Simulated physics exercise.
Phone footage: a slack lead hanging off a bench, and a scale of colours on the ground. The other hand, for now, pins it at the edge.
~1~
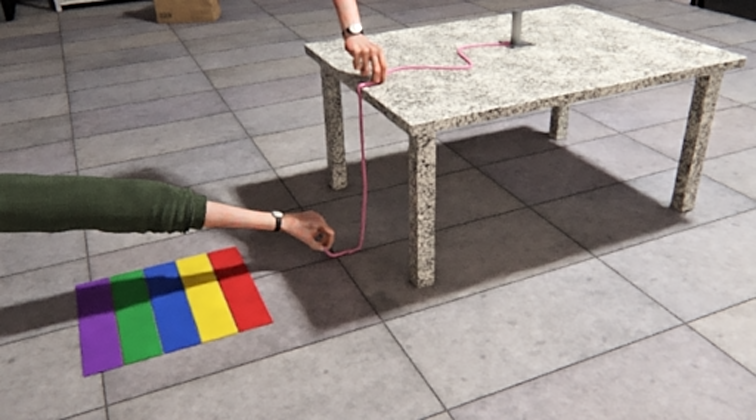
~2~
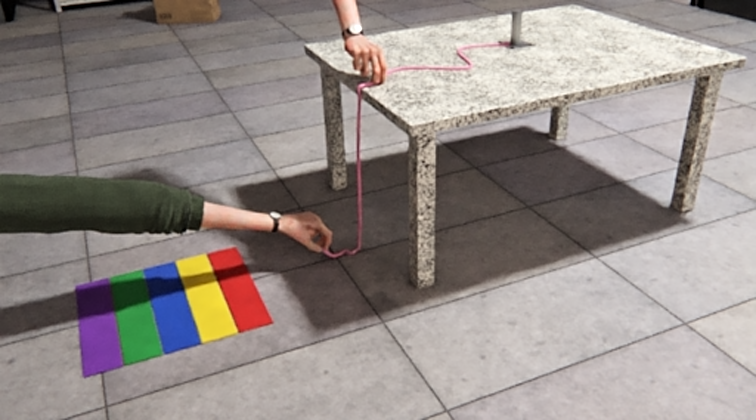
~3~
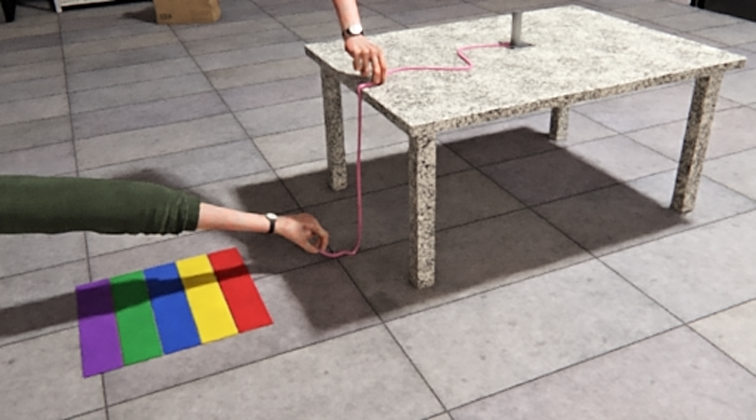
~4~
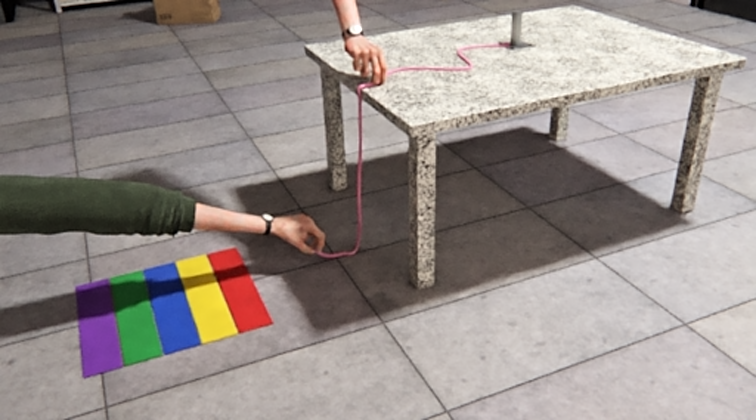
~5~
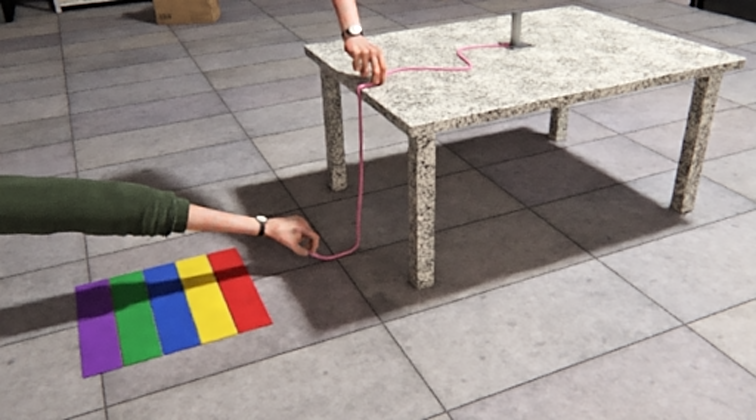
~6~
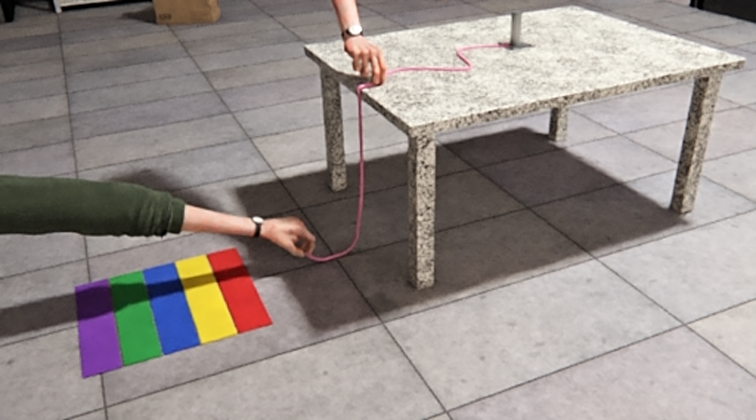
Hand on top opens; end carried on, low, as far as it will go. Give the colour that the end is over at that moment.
The end is over green.
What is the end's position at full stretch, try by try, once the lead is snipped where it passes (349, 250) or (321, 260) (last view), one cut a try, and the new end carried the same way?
Near (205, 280) and (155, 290).
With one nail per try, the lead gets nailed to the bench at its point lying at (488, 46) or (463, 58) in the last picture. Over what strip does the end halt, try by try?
Going one at a time, you'd get green and then blue.
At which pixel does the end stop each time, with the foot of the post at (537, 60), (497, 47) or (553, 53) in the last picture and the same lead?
Try by try: (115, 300), (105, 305) and (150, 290).
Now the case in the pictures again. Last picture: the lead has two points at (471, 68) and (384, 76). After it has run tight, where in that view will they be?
(422, 68) and (341, 100), approximately.
Soon after, end near (194, 281); over yellow.
After that, end near (155, 291); over blue.
At the stop, end near (131, 297); over green. It gets as far as the green strip.
